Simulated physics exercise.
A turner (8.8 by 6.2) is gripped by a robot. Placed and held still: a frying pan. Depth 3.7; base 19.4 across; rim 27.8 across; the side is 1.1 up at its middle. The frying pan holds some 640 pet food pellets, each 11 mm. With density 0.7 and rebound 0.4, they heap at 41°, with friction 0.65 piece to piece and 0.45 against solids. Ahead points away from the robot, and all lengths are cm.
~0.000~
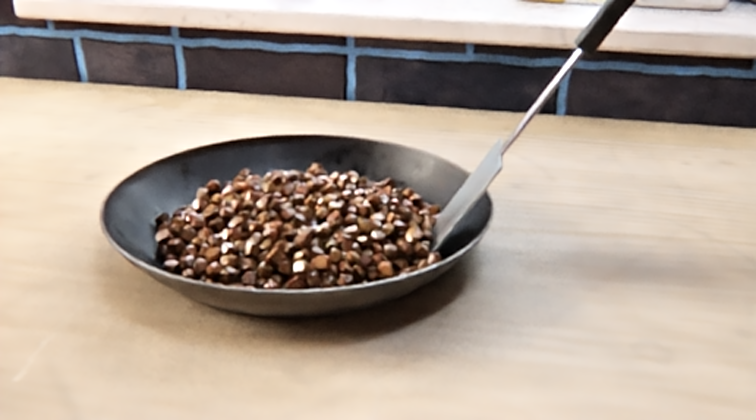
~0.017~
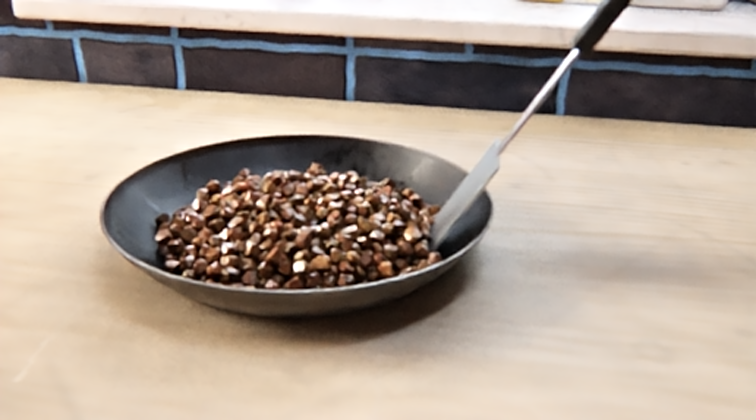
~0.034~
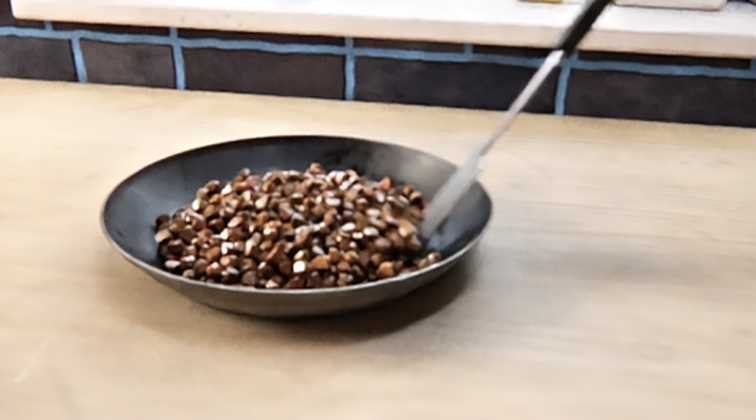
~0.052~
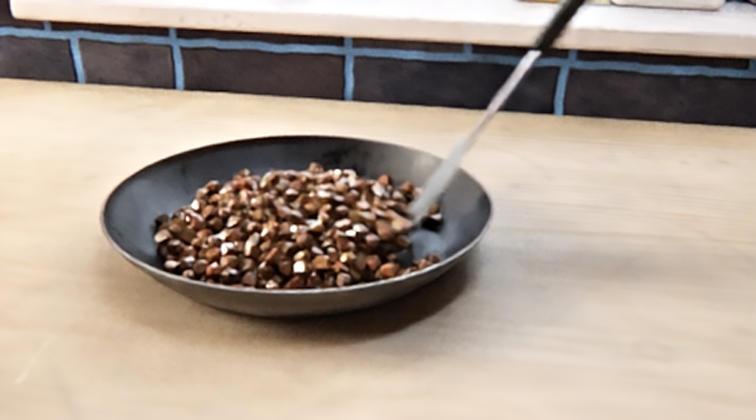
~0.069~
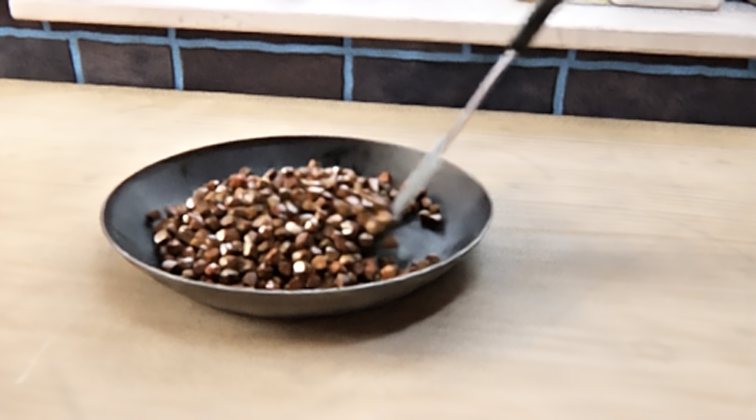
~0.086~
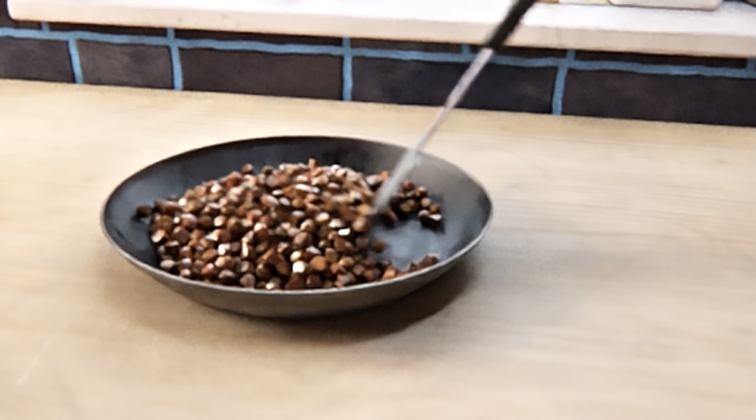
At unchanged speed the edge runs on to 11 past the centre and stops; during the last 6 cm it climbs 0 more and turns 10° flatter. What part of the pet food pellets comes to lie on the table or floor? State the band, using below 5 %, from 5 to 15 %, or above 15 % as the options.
It falls above 15 %.
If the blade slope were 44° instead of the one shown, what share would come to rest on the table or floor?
I'd put it at about 15 per cent.
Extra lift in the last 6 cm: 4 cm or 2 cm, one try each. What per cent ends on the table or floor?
About 20 and 25 per cent.
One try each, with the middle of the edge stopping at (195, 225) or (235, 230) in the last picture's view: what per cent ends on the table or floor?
The two tries give near 10 and near 0 in a hundred.
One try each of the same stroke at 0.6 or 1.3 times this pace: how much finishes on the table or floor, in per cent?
Close to 20 and 25 percent respectively.
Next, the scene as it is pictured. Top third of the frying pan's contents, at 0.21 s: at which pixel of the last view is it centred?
(196, 192).
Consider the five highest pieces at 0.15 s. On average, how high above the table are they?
They are near 5 cm up.
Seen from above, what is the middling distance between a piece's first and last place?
Level distance of around 3 cm.
After 0.15 s, sloping 59°, highest piece 6 above the table; 644 in the frying pan.
After 0.21 s, sloping 56°, highest piece 6 above the table; 644 in the frying pan.
After 0.44 s, sloping 49°, highest piece 8 above the table; 506 in the frying pan, 131 on the table or floor, 7 on the blade or in flight.
After 1.49 s, sloping 49°, highest piece 4 above the table; 505 in the frying pan, 139 on the table or floor.
At rest, 505 in the frying pan, 139 on the table or floor. That is 22 % on the table or floor.
